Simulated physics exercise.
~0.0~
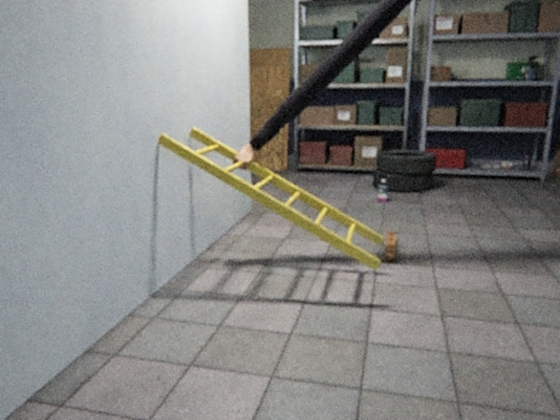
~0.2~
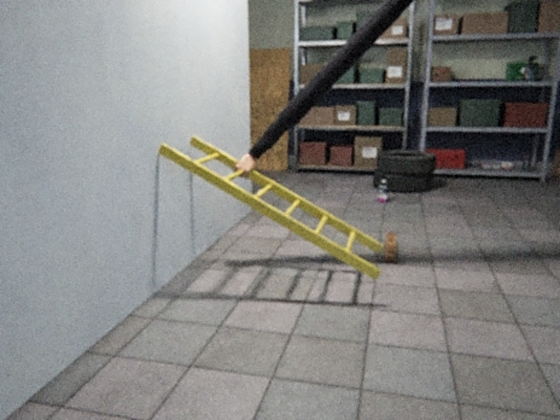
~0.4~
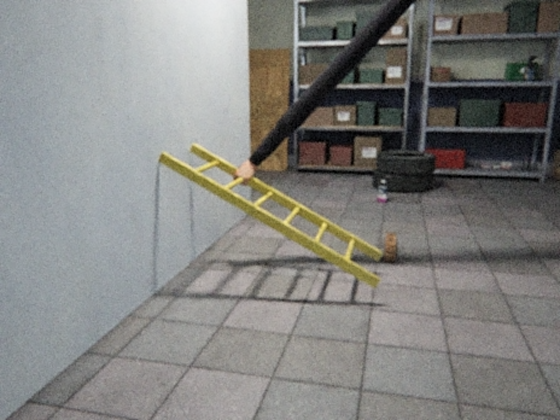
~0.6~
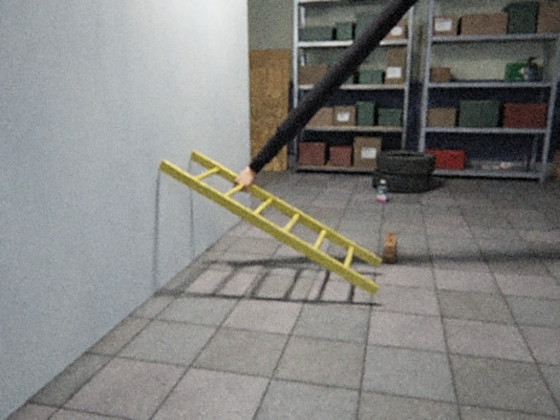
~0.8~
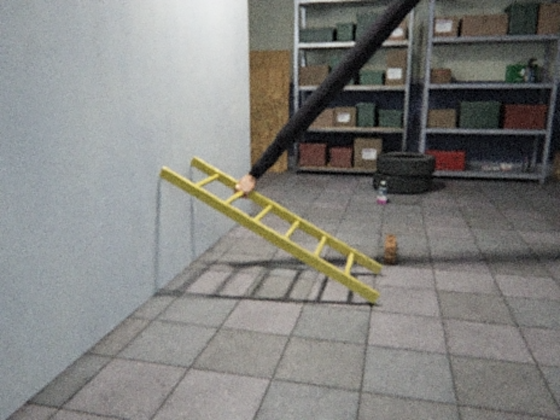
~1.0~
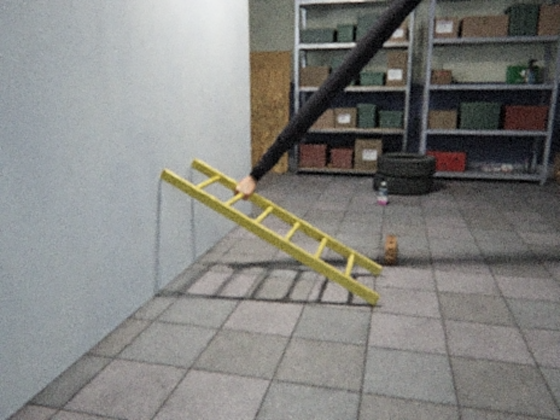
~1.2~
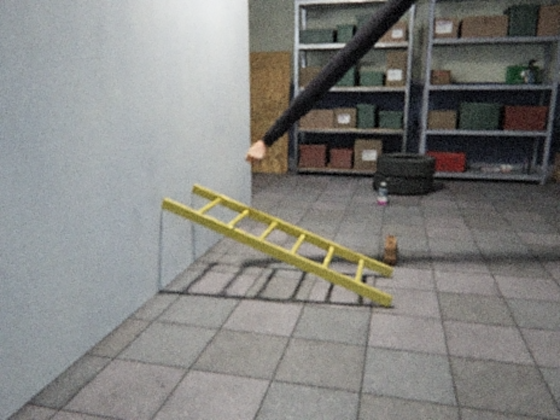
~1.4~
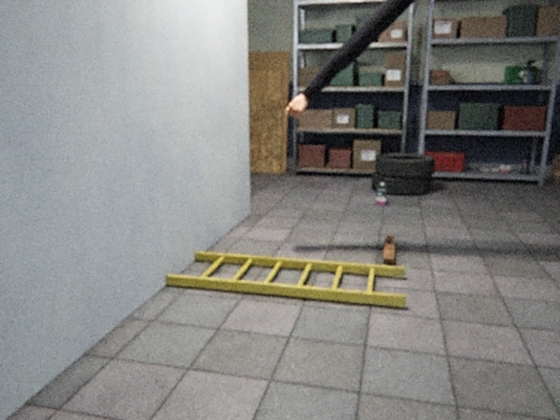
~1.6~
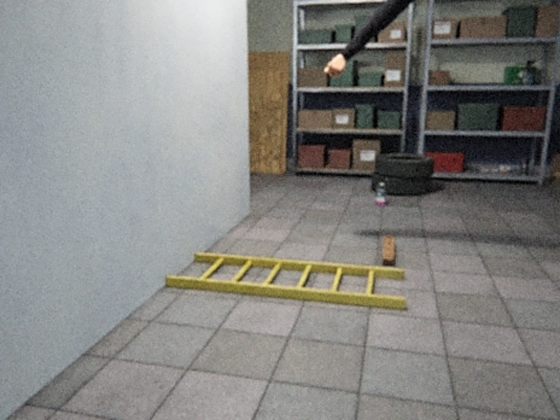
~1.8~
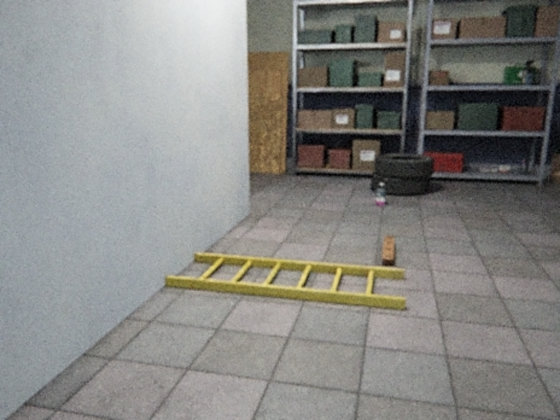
In an indoor storeroom with grey floor tiles, a slightly swaying view looks past a pale wall on the left towards metal shelves of boxes, with dark tyres and a small bottle before them. A dark-sleeved arm reaches down from the top, holding a yellow ladder tilted low against the wall, a small brown wooden batten near its feet. The hand lowers the ladder until its feet meet the floor, then pauses. It lets go and draws back, and the feet slip to the right as the ladder slides down the wall. The ladder drops flat and lies still beside the unmoved batten, while the arm withdraws out of view.
